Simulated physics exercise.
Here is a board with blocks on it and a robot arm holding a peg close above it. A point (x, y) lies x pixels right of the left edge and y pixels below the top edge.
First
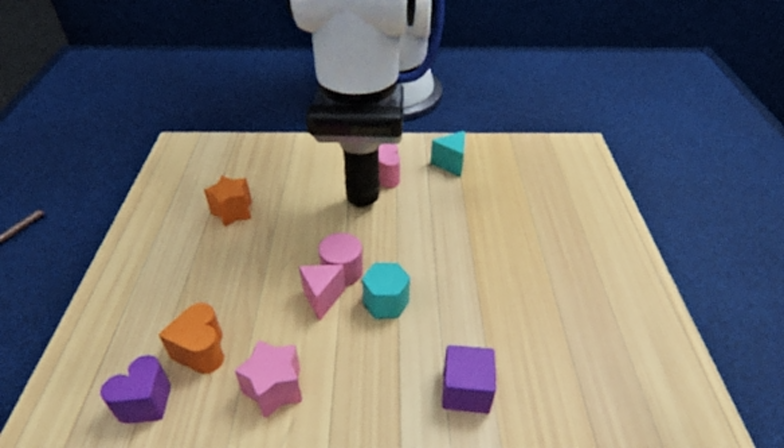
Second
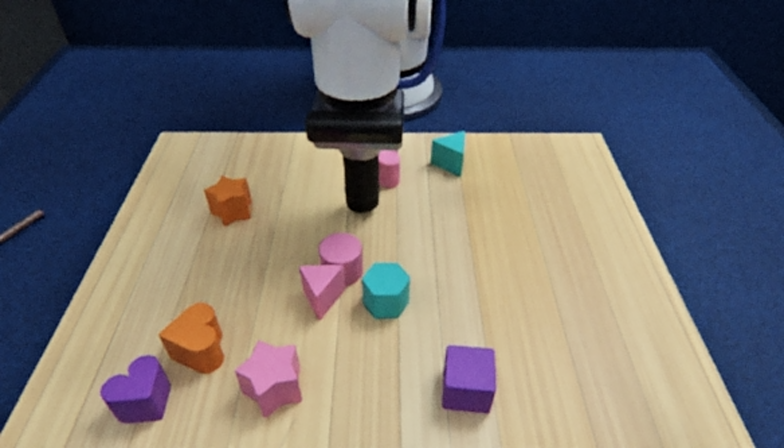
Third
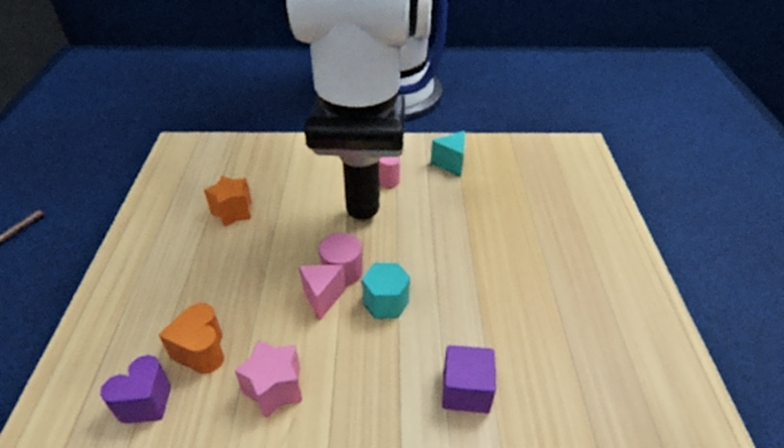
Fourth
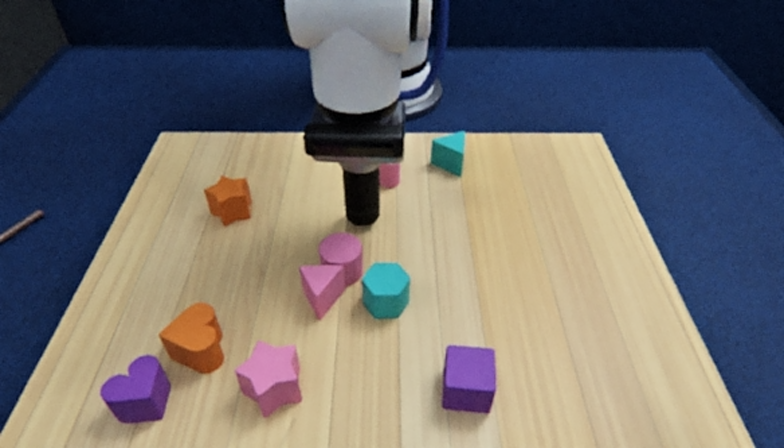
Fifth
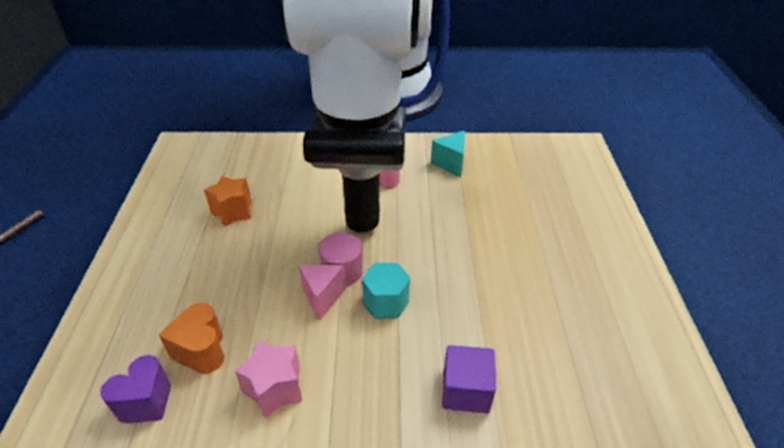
A white robot arm with a black peg moves slightly toward the viewer over a pale wooden board on blue fabric, seen from above the near side by a still camera. Orange and purple hearts and a pink star lie at lower left, an orange star upper left, pink and turquoise blocks near the middle and back, and a purple cube lower right. The peg creeps nearer the central pink cylinder while every block stays still.
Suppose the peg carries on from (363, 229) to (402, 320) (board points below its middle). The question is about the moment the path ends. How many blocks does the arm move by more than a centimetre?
The answer is a single block.
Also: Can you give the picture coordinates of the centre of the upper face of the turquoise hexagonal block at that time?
Most likely (399, 333).
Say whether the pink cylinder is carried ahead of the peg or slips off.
Slid away.
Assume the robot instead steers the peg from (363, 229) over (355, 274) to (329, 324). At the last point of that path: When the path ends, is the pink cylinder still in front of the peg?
It seems so.
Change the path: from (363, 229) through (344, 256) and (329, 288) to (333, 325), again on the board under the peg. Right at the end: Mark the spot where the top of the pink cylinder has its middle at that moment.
I'd guess (350, 334).
The first path, step by step. One third of the way, peg (375, 250); nothing pushed yet.
Two thirds of the way, peg (389, 280); turquoise hexagonal block (391, 296).
At the end, peg (403, 313); pink cylinder still; turquoise hexagonal block (399, 333), turned 15° clockwise.
